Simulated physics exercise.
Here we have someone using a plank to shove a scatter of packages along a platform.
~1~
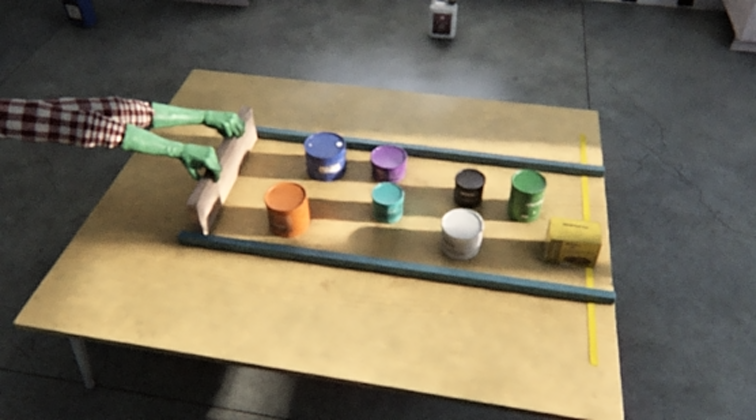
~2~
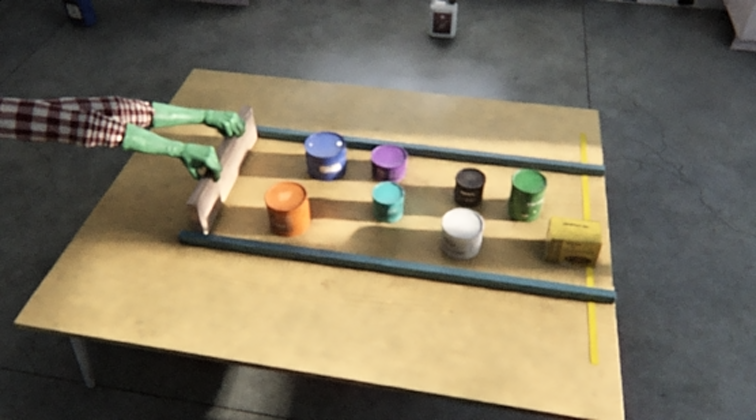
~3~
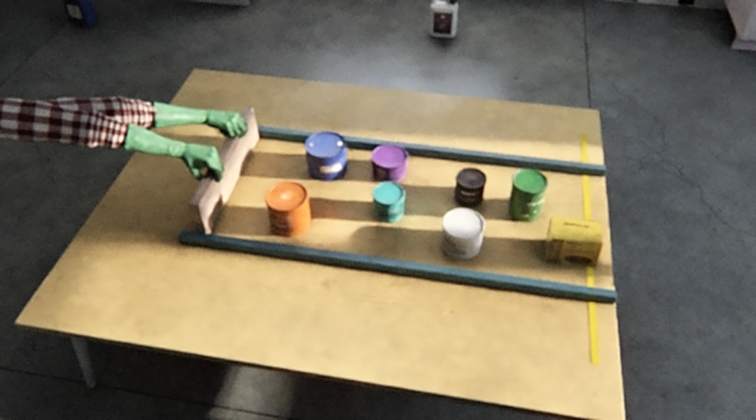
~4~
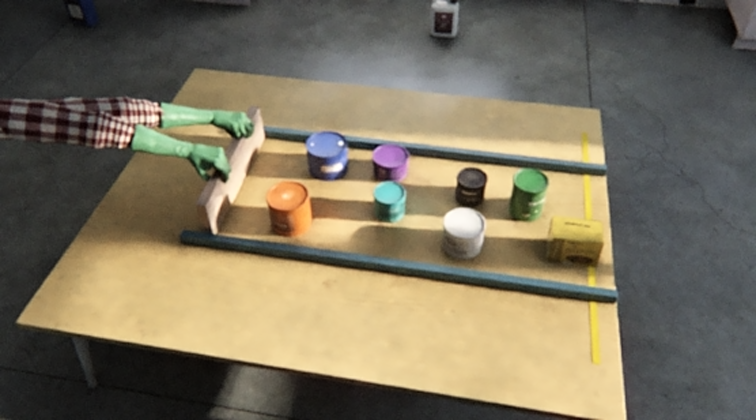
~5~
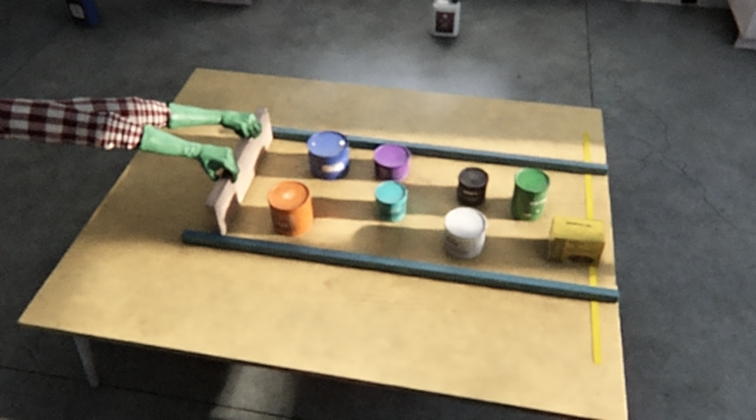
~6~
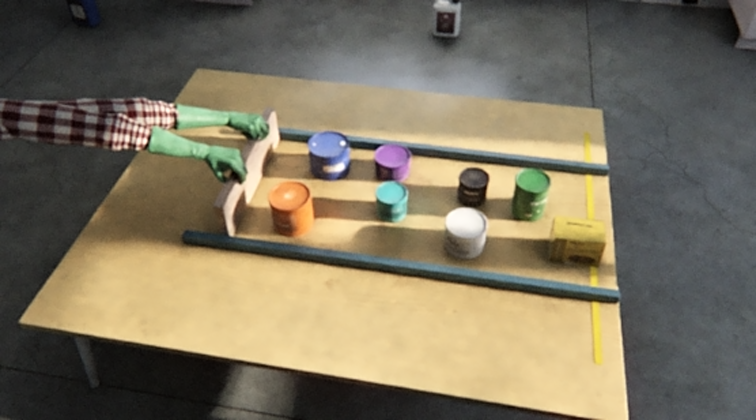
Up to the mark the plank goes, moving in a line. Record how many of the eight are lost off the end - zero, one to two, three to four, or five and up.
Lost off the end: Five and up.
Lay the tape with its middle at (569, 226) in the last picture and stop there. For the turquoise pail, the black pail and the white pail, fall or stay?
Okay, so the turquoise pail is still on top, the black pail is still on top, and finally the white pail ends up down.
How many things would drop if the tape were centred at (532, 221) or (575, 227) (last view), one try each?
Try 1: 1; try 2: 4.
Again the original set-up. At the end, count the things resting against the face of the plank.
The figure is 1.
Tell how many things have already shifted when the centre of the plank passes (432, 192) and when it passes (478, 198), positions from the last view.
So 6, and at the other place 8.
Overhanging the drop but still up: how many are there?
Count: 1.
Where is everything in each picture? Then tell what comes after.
Yellow box (572, 242); green pail (526, 197); black pail (469, 188); plank (225, 168); tape (587, 230), in the first frame.
Green pail (526, 196); plank (225, 168), in the second frame.
Black pail (470, 188); purple pail (390, 164), in the third frame.
Yellow box (574, 241); orange pail (290, 209), in the fourth frame.
Green pail (529, 195); white pail (465, 234), in the fifth frame.
Yellow box (576, 241); green pail (530, 196); black pail (473, 187); plank (249, 170); tape (592, 229), in the sixth frame.
Soon after, none off yet; yellow box at rest near (576, 241); green pail at rest near (530, 196); black pail at rest near (473, 187).
After that, none off yet; yellow box displaced a little near (582, 242); green pail displaced a little near (547, 197); black pail displaced about its own width near (513, 201).
In the end, the number that fall off is five or more; gone, orange pail, blue canister, purple pail, white pail, black pail, green pail and yellow box.
